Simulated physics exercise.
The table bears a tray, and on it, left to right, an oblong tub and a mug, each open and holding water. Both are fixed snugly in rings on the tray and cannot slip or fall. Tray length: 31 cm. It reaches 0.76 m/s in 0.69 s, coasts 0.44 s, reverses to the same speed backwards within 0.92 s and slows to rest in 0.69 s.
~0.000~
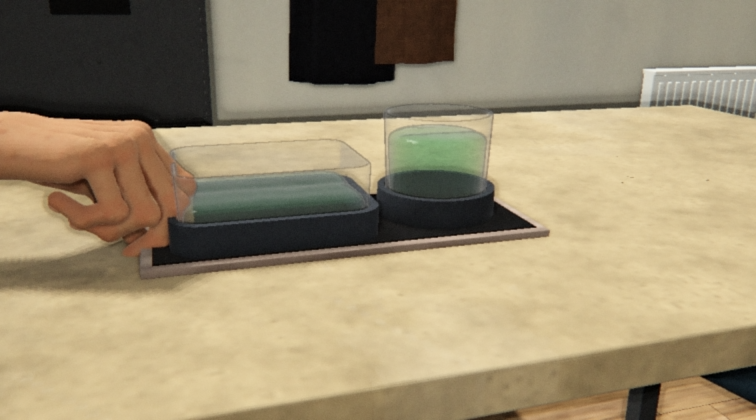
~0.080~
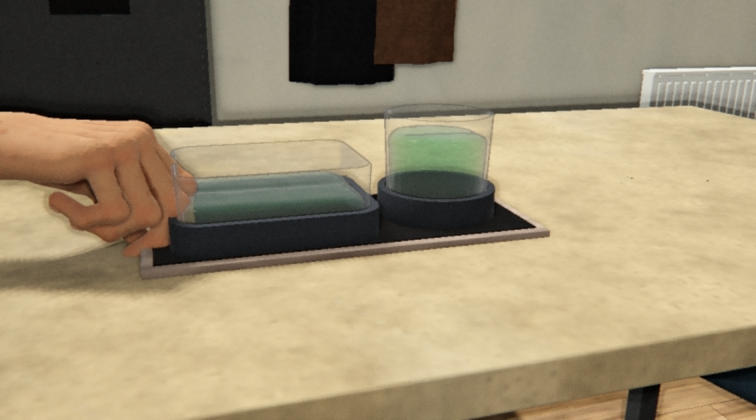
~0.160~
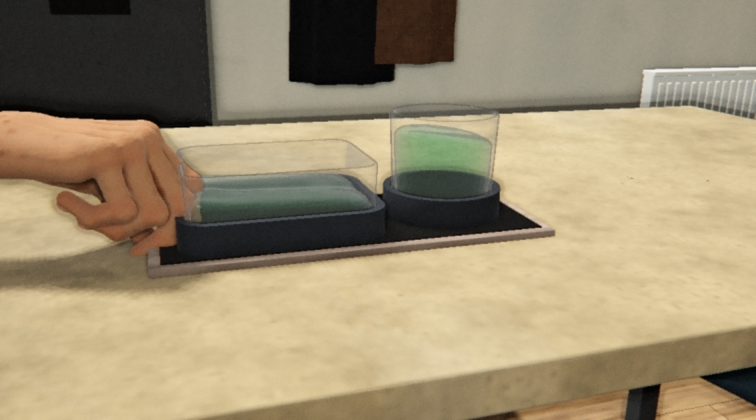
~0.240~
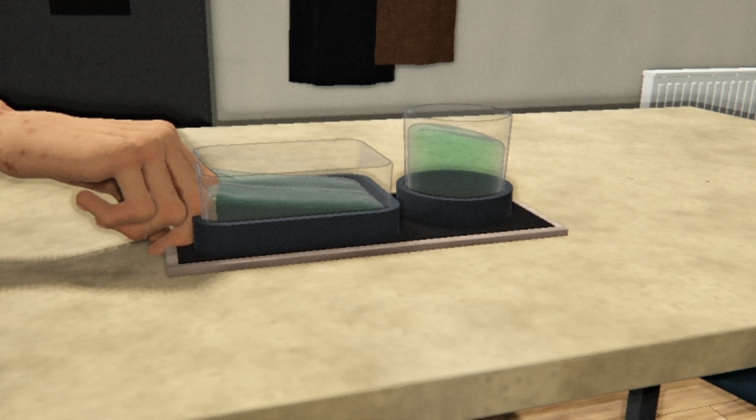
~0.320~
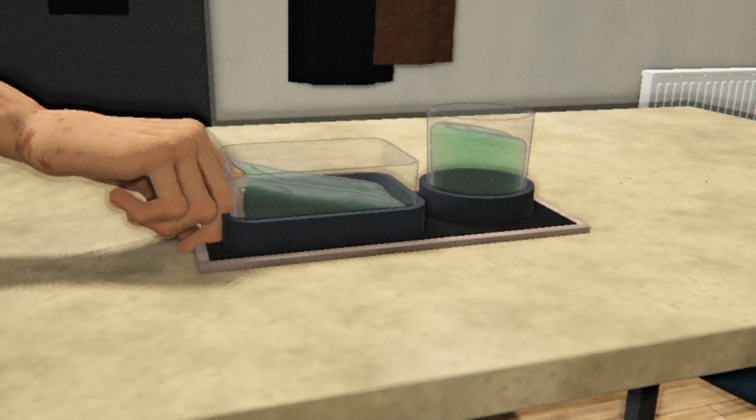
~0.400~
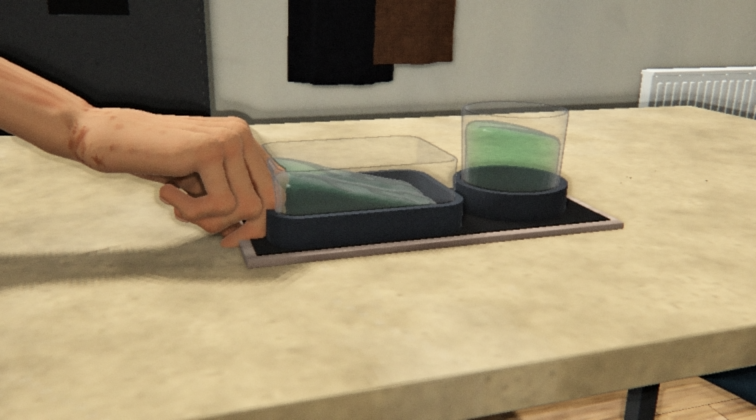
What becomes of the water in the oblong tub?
The water all stays inside.
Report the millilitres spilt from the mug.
Roughly 0 ml.
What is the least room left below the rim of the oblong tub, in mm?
At its peak the liquid sits around 6 mm under the rim.
After 1.05 s the tray moves at 0.76 m/s; losses from the left are 0, 0 ml.
After 1.69 s the tray moves at 0.26 m/s; losses from the left are 0, 0 ml.
After 2.34 s the tray moves at 0.47 m/s; losses from the left are 0, 0 ml.
After 2.99 s the tray moves at 0.00 m/s; losses from the left are 0, 0 ml.
In the end losses from the left are 0, 0 ml.
